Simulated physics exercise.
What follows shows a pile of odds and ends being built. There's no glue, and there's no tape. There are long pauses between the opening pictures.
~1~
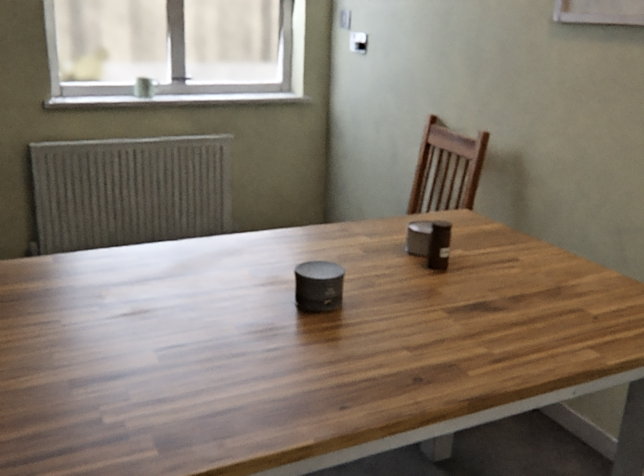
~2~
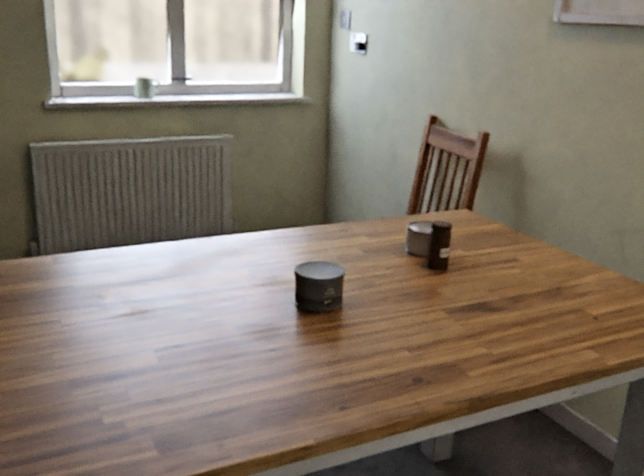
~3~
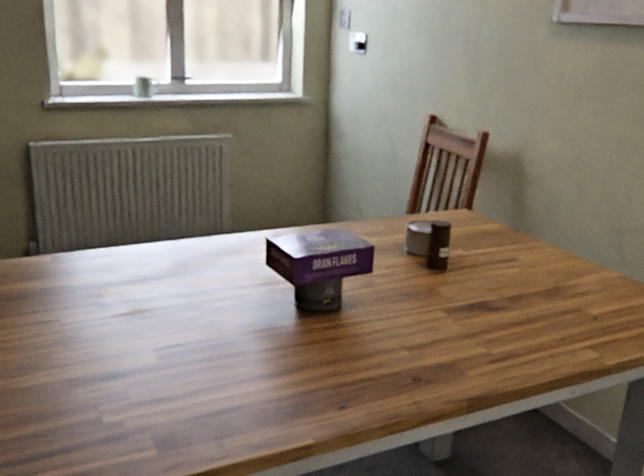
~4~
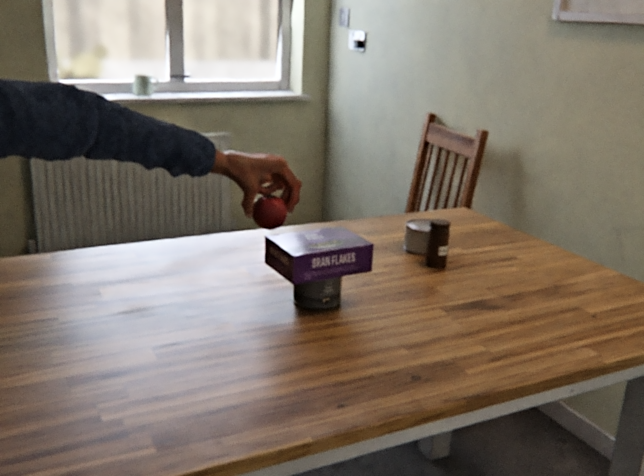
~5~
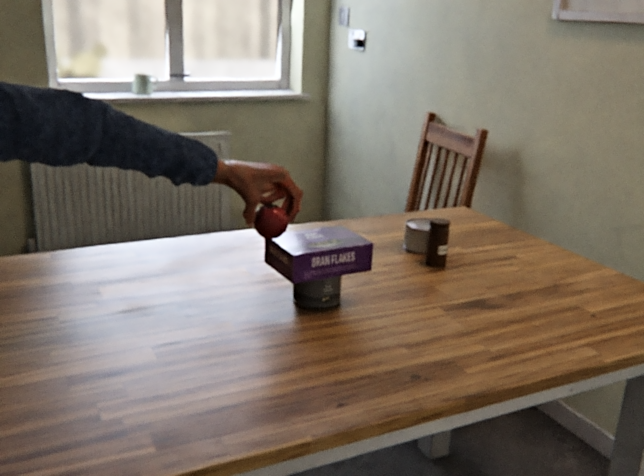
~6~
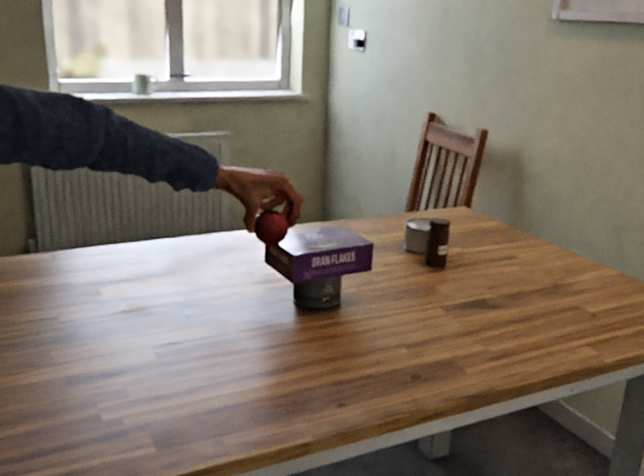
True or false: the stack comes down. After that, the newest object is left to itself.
True.
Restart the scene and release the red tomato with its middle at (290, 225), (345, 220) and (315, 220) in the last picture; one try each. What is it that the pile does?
The pile does not fall at first, does not fall second and does not fall third.
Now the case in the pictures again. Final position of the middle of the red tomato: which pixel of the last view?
The object ends up somewhere around (243, 297).
Then, 0.30 s past the last view, red tomato now fallen.
Then, 0.40 s past the last view, things are still on the move.
Finally, fallen, red tomato; the other 4 still in place. Final places as the last picture's camera would see them, red tomato near (243, 298). The pile comes apart.
